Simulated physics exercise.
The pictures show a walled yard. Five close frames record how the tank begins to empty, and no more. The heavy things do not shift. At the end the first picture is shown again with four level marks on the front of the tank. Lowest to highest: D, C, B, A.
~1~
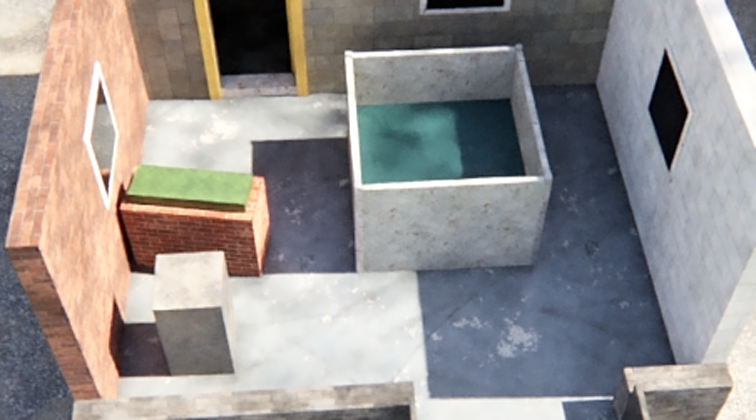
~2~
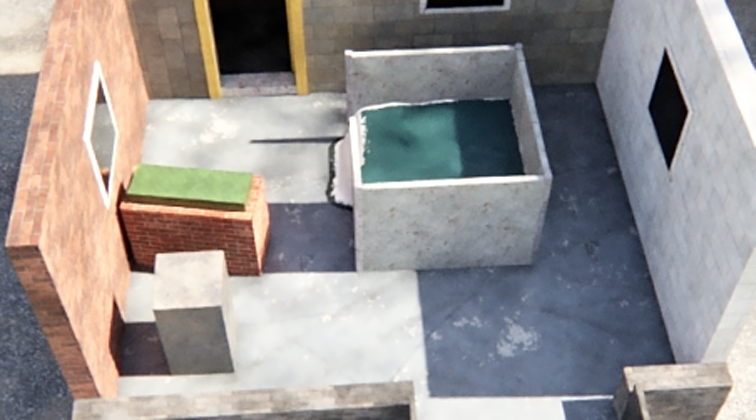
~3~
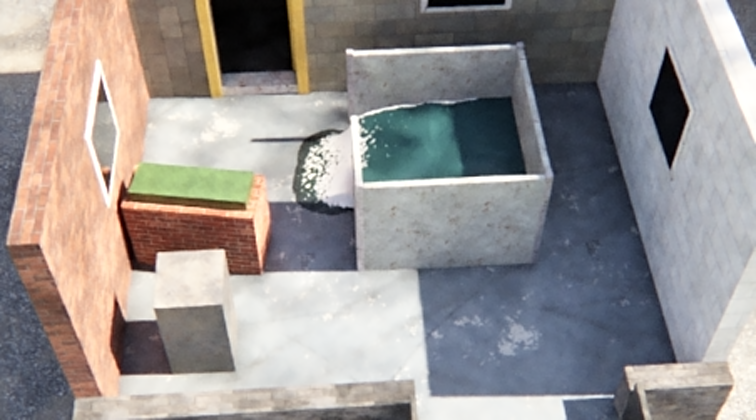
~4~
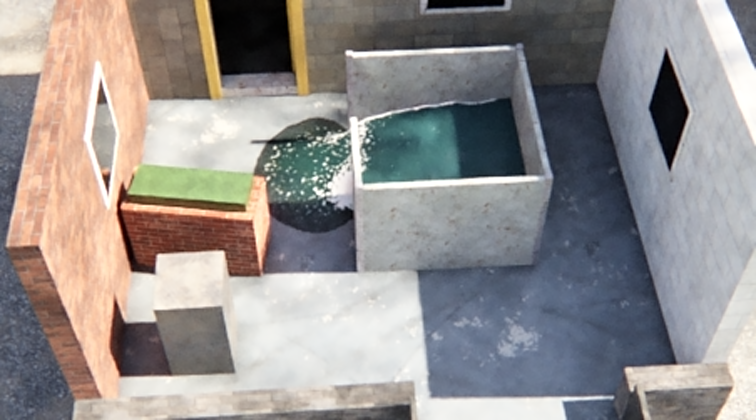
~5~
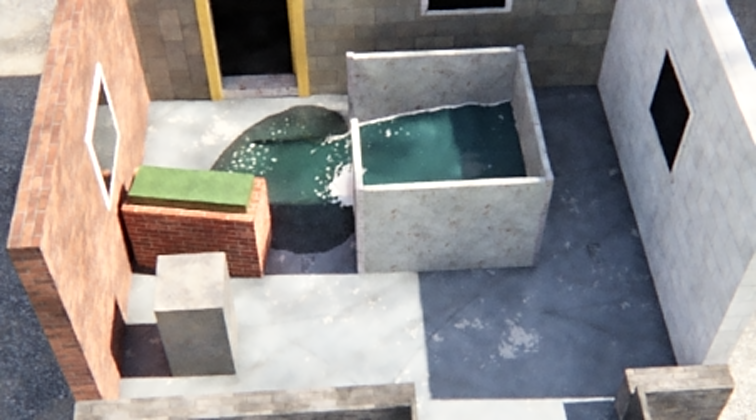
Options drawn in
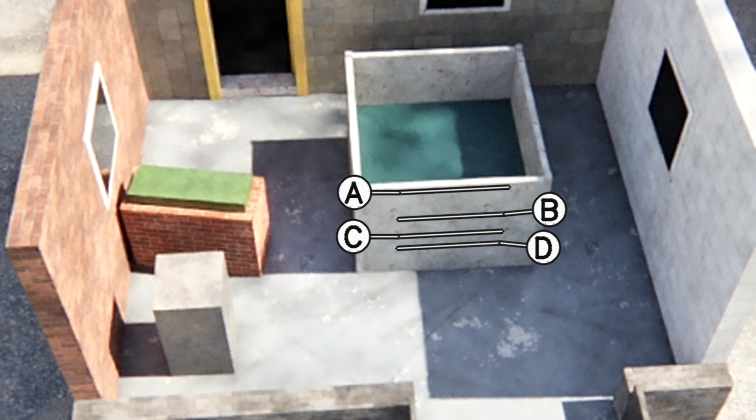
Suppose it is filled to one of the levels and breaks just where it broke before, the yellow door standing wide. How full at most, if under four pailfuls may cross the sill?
D will do.
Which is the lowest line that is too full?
That would be C.
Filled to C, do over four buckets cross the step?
Yes.
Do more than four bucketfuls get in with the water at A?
Yes, that goes wrong.
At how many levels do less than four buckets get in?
One of them.
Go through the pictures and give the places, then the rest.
In the first picture, water in the tank at rest, its middle at (440, 160); foot of the yellow doorway at (259, 96); open gate at (520, 372).
In the second picture, water covers 1 % of the ground, its front hidden from here.
In the third picture, 3 % of the ground under water, visible out to (306, 199).
In the fourth picture, 7 % of the ground under water, visible out to (290, 214).
In the fifth picture, 13 % of the ground under water, visible out to (279, 238).
In white, A at (454, 189); B at (451, 216); C at (450, 233); D at (449, 245); from the bottom up D, C, B, A.
With A, dozens of bucketfuls pour in.
With B, dozens of bucketfuls pour in.
With C, about 12 bucketfuls get in.
With D, a bucket or two gets in.
